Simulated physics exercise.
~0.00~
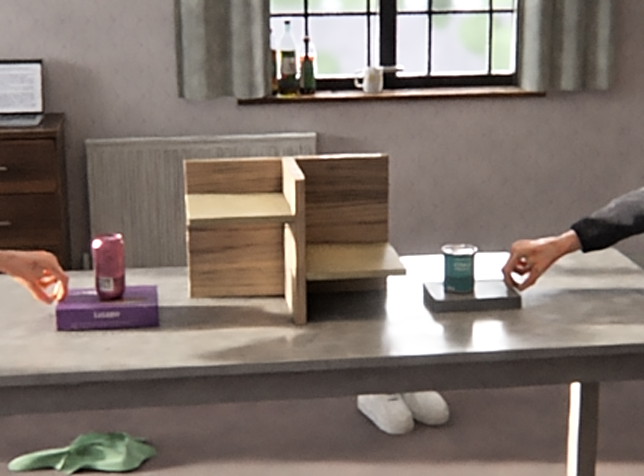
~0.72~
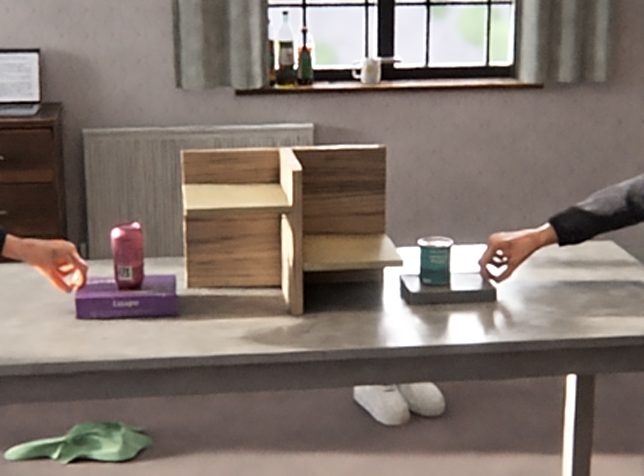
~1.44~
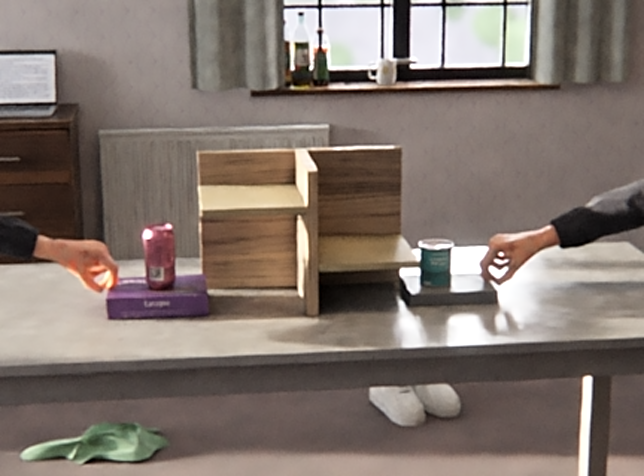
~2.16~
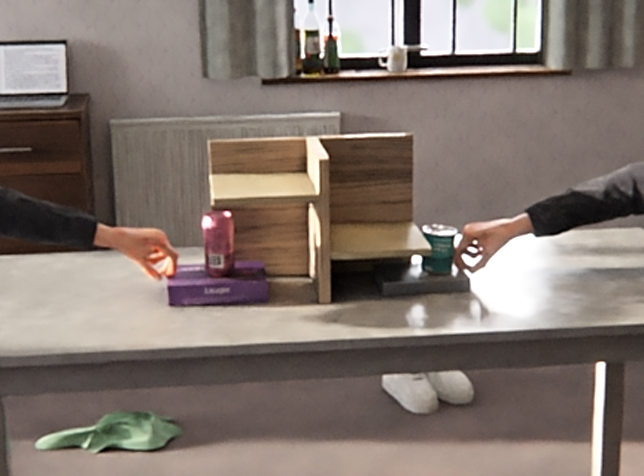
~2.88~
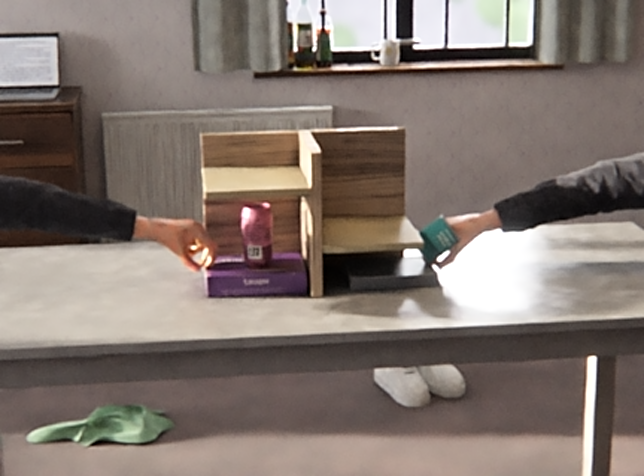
Two carriers are pushed under the shelf, which tips the turquoise tin but clears the pink can.
